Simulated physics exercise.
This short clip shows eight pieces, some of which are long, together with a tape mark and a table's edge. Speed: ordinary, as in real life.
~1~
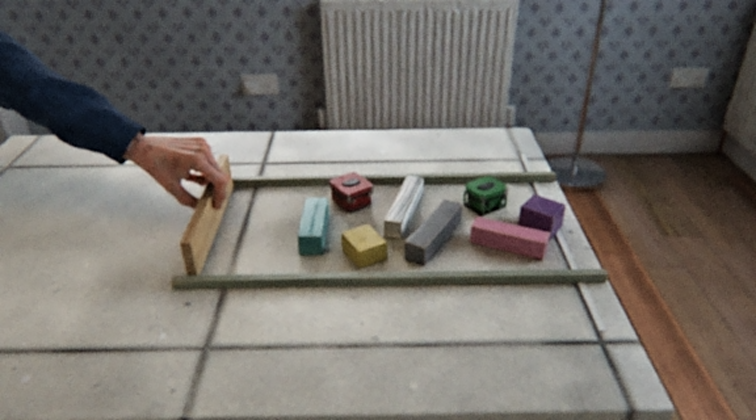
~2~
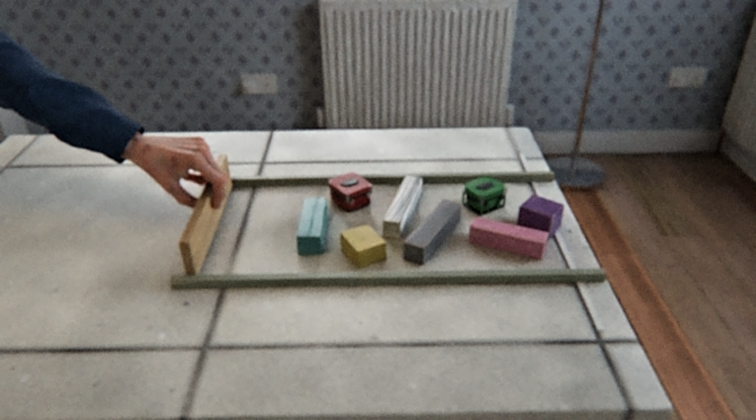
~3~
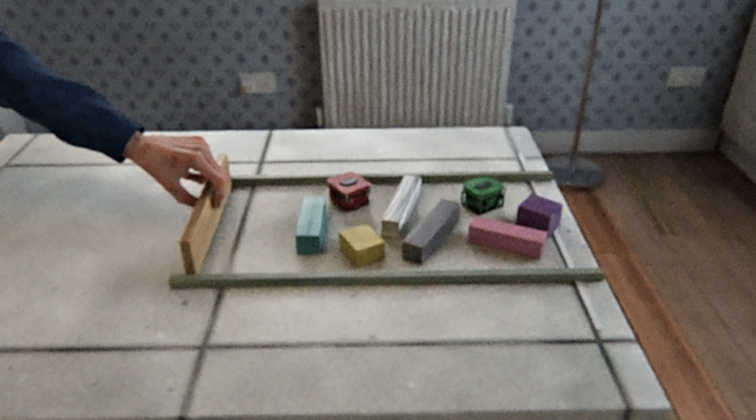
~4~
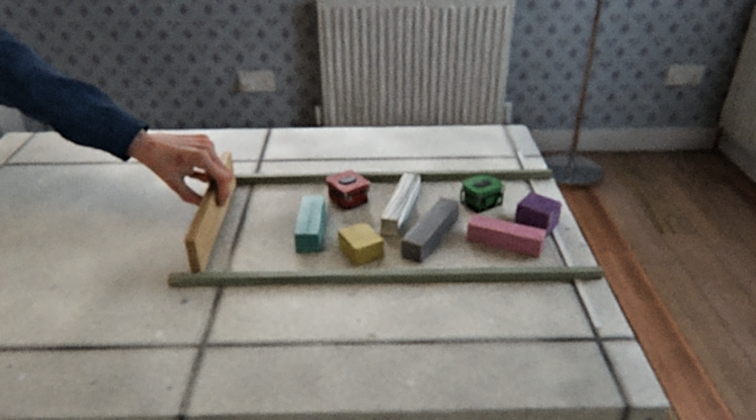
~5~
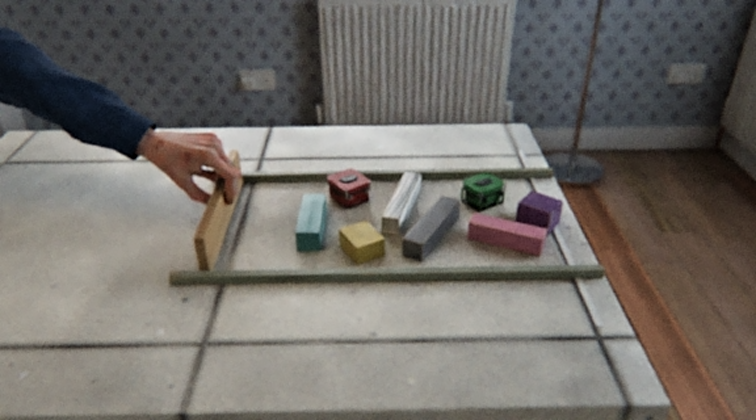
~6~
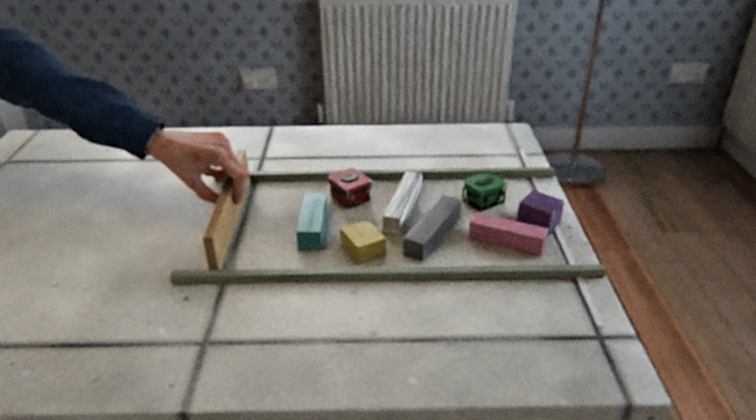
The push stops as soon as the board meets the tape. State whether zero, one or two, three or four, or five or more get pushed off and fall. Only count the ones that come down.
So the push knocks five or more off, going by the tape.
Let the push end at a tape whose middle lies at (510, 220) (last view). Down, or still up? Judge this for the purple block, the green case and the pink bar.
In this case the purple block drops; next, the green case drops; last, the pink bar drops.
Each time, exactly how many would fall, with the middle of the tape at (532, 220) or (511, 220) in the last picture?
Per try: 4; 3.
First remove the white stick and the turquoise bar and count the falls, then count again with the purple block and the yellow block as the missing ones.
I'd say 4 the first time and 4 the second time.
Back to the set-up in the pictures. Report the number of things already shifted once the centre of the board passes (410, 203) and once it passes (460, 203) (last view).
By then 6, and 8.
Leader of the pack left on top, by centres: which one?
The yellow block is the one.
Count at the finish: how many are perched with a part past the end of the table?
2 overhanging.
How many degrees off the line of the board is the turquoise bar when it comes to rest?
I'd say it's about 0° out of line.
Early on, none off yet; purple block at rest near (540, 212); pink bar at rest near (508, 234); green case at rest near (484, 192).
A while later, none off yet; purple block at rest near (540, 212); pink bar travelled a little near (538, 234); green case moving near (490, 192).
Further along, none off yet; purple block leaning well over near (600, 235); pink bar on its side near (609, 264); green case travelled well along near (569, 193).
Finally, the number that fall off is five or more; lost, white stick, grey bar, green case, pink bar and purple block.
